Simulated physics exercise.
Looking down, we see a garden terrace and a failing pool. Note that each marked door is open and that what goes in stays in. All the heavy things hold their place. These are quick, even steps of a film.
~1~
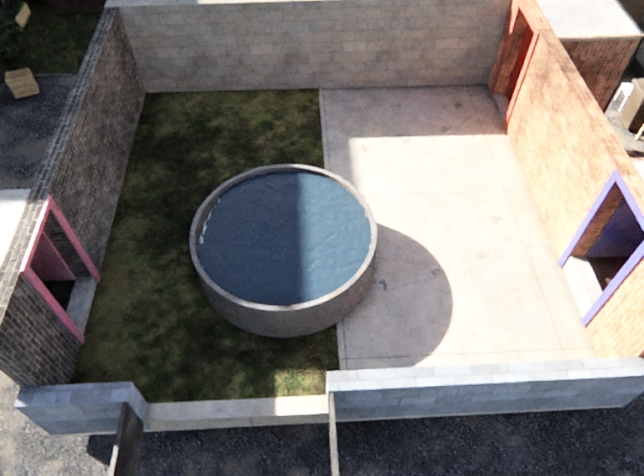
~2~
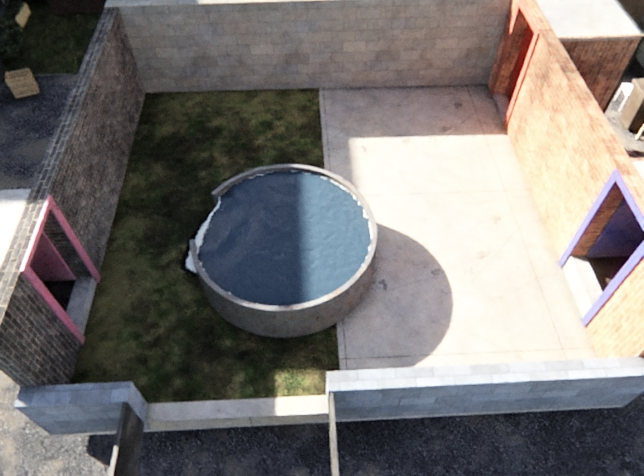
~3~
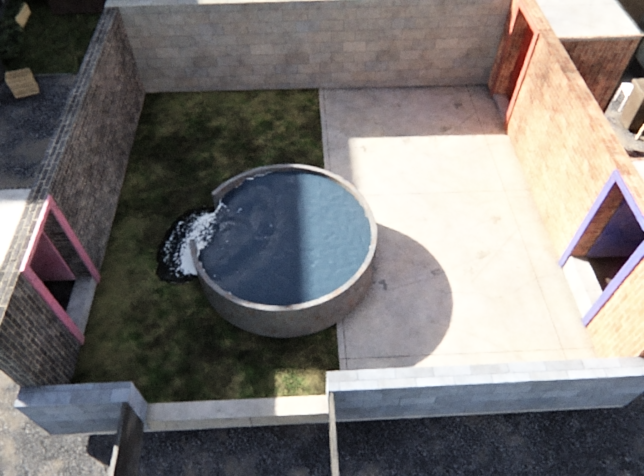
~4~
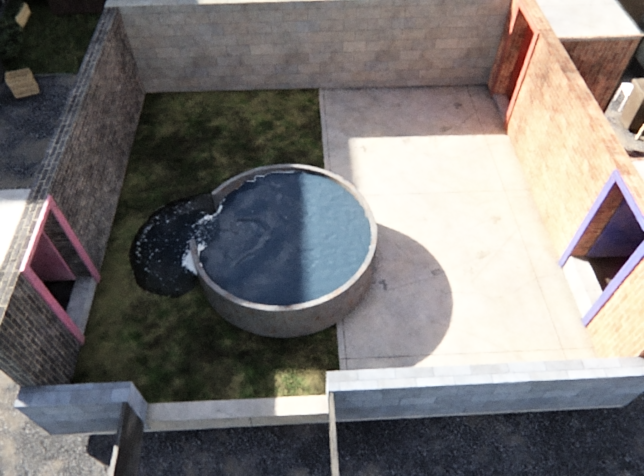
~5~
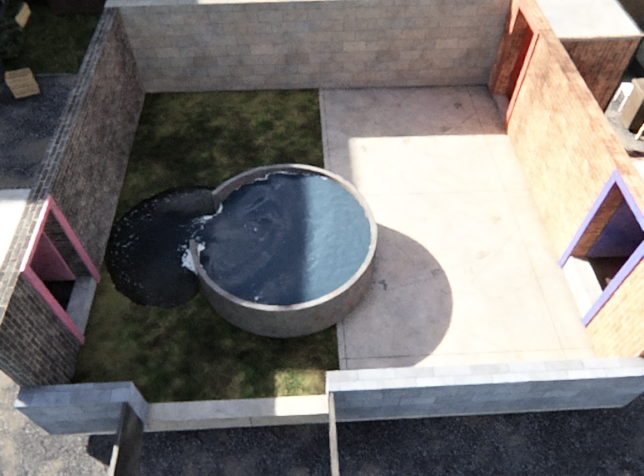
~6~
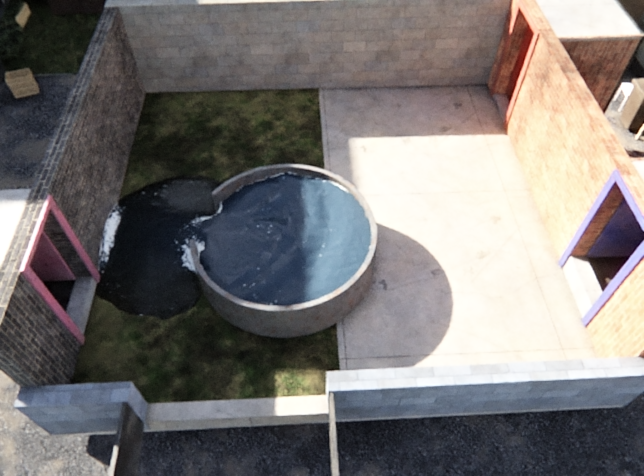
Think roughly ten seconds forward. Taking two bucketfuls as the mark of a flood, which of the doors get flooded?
The pink door stays below the mark, the red door stays below the mark, the blue door stays below the mark.
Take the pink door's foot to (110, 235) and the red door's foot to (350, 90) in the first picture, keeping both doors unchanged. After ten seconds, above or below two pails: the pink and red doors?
Result - the pink door one exceeds the limit while the red door one stays within limits.
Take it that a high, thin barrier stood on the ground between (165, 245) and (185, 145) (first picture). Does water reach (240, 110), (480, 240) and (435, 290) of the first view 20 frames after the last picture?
Taking the points in order - wetted, unwetted, unwetted.
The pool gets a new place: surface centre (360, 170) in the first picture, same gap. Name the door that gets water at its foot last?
That would be the door marked blue, I say.
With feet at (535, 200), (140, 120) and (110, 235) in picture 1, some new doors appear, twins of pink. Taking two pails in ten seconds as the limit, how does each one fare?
Result per door - within the limit; within the limit; past the limit.
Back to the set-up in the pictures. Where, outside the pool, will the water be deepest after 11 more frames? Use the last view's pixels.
At about (109, 240).
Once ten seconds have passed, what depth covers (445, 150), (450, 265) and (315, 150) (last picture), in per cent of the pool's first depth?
About 6 per cent, then 4 per cent, then 8 per cent.
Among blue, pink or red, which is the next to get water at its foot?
The pink-painted one.
A moment on, water covers 15 % of the floor; the pink door wet at the sill, nothing in, the red door not reached, the blue door not reached.
Next, water covers 25 % of the floor; the pink door under two buckets in, the red door not reached, the blue door not reached.
Then, water covers 35 % of the floor; the pink door under two buckets in, the red door not reached, the blue door not reached.
Later, water covers 65 % of the floor; the pink door under two buckets in, the red door not reached, the blue door not reached.
In the end, water covers 95 % of the floor; the pink door under two buckets in, the red door under two buckets in, the blue door wet at the sill, nothing in.
